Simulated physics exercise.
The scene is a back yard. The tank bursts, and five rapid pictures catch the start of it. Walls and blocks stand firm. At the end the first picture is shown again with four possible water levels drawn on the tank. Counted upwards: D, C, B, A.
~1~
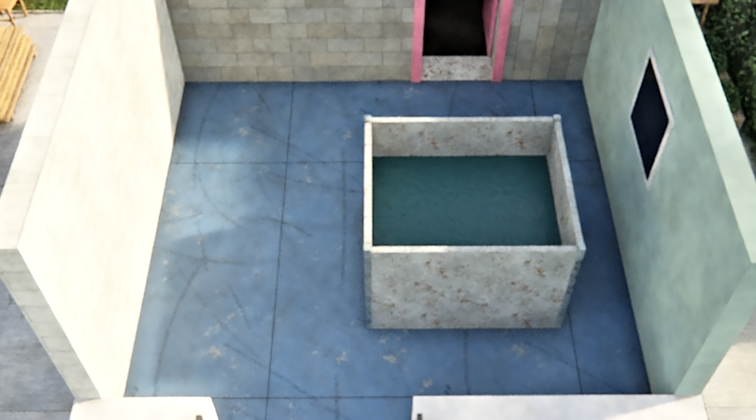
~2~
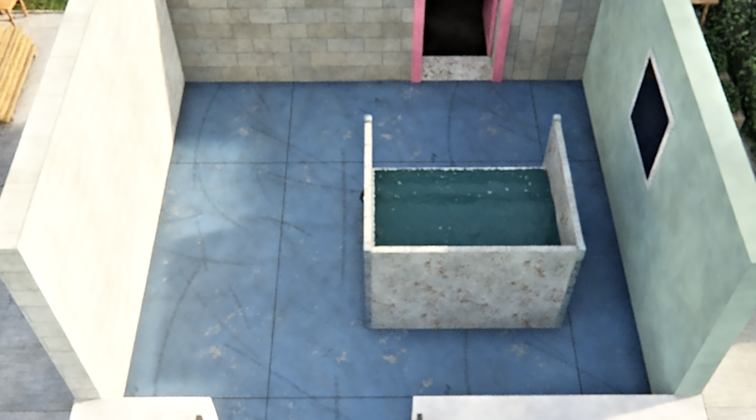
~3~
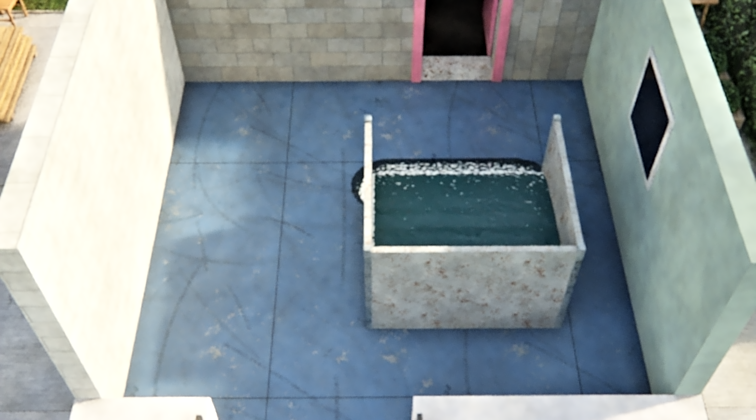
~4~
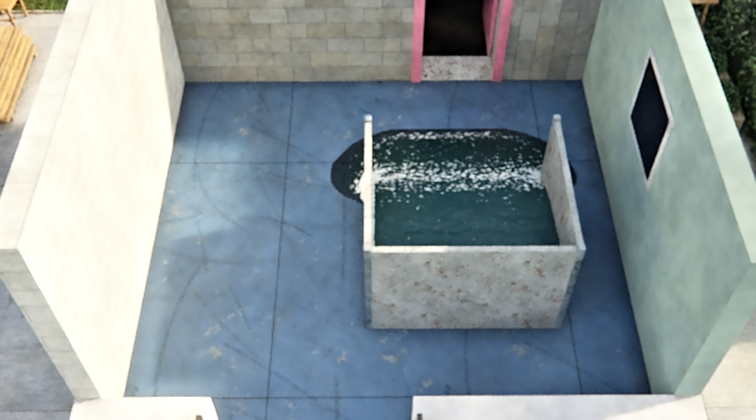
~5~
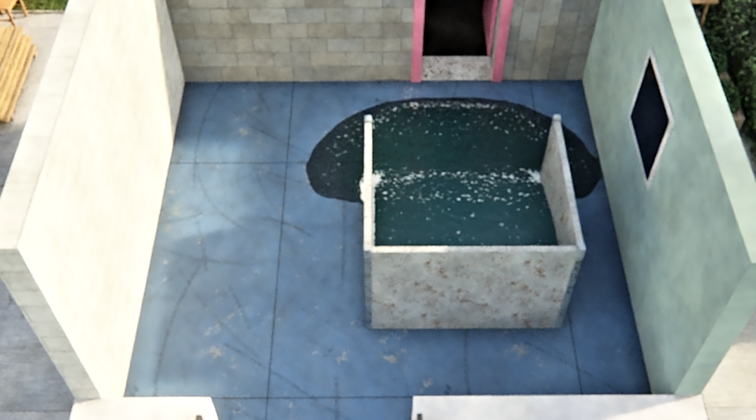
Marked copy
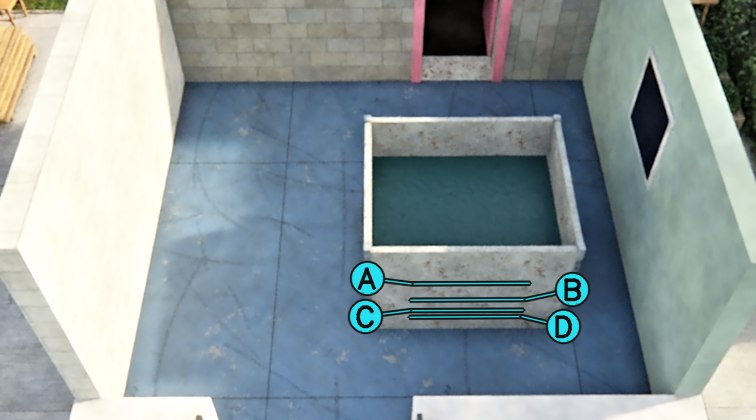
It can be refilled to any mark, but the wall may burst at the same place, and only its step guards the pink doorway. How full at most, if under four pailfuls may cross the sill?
C is the one.
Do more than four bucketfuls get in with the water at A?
Yes, it does.
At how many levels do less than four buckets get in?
Two.
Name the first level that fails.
Here it is level B.
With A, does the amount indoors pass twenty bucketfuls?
Yes.
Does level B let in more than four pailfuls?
Yes, it does.
On the marked copy, A at (470, 283); B at (468, 299); C at (466, 310); D at (465, 316); from the bottom up D, C, B, A.
With A, dozens of bucketfuls pour in.
With B, about 11 bucketfuls get in.
With C, a bucket or two gets in.
With D, nothing gets over.
